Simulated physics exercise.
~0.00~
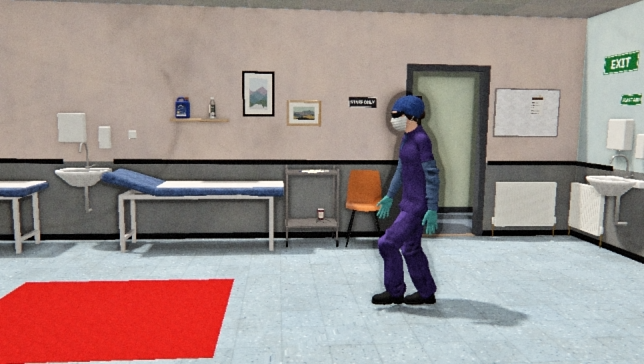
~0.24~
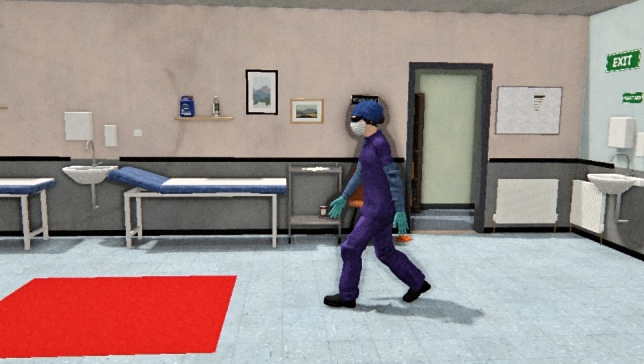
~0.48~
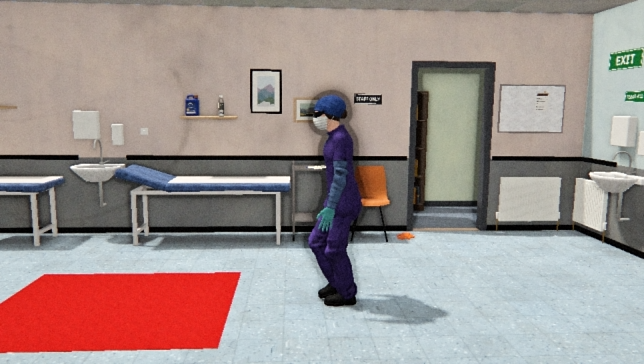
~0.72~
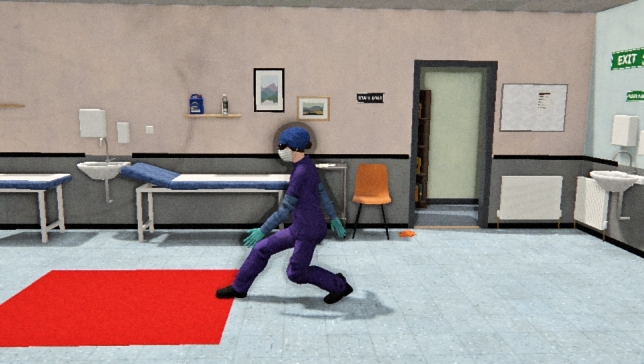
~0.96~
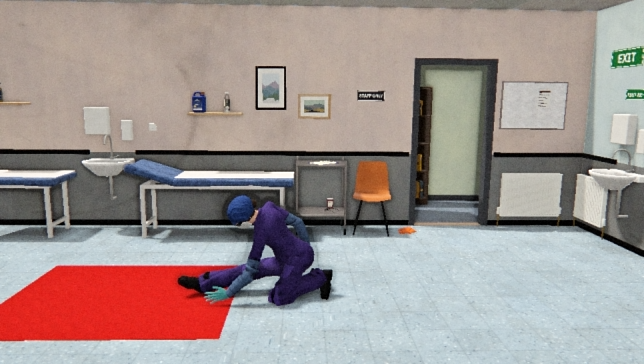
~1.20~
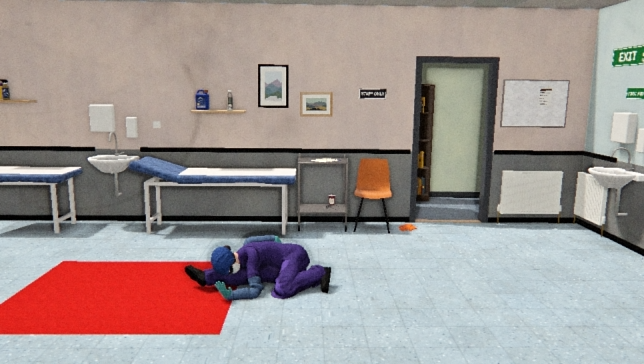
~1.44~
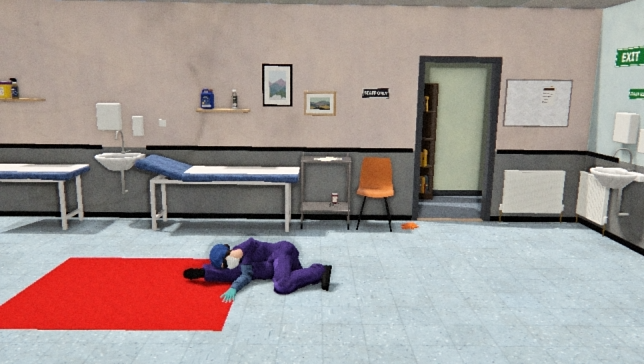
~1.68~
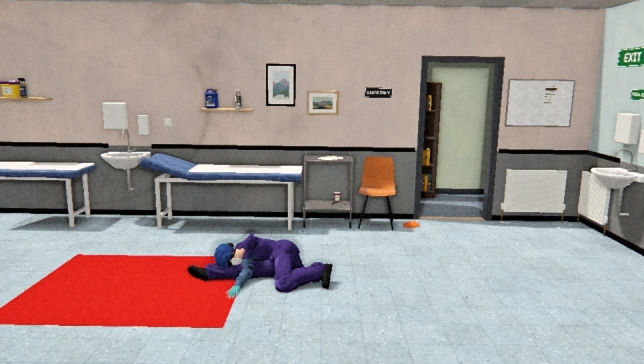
A clinic room with pinkish walls and a pale tiled floor is seen from the side, the view drifting slightly. Blue-topped examination beds, sinks and an orange chair line the back wall near an open doorway, and a red mat lies at the left. A person in purple overalls, blue cap, white mask and green gloves walks left towards the mat. Near its edge the person stretches a leg forward, sinks low and folds down onto the floor. The person ends lying still, head over the mat's near edge and hips on the tiles short of it.
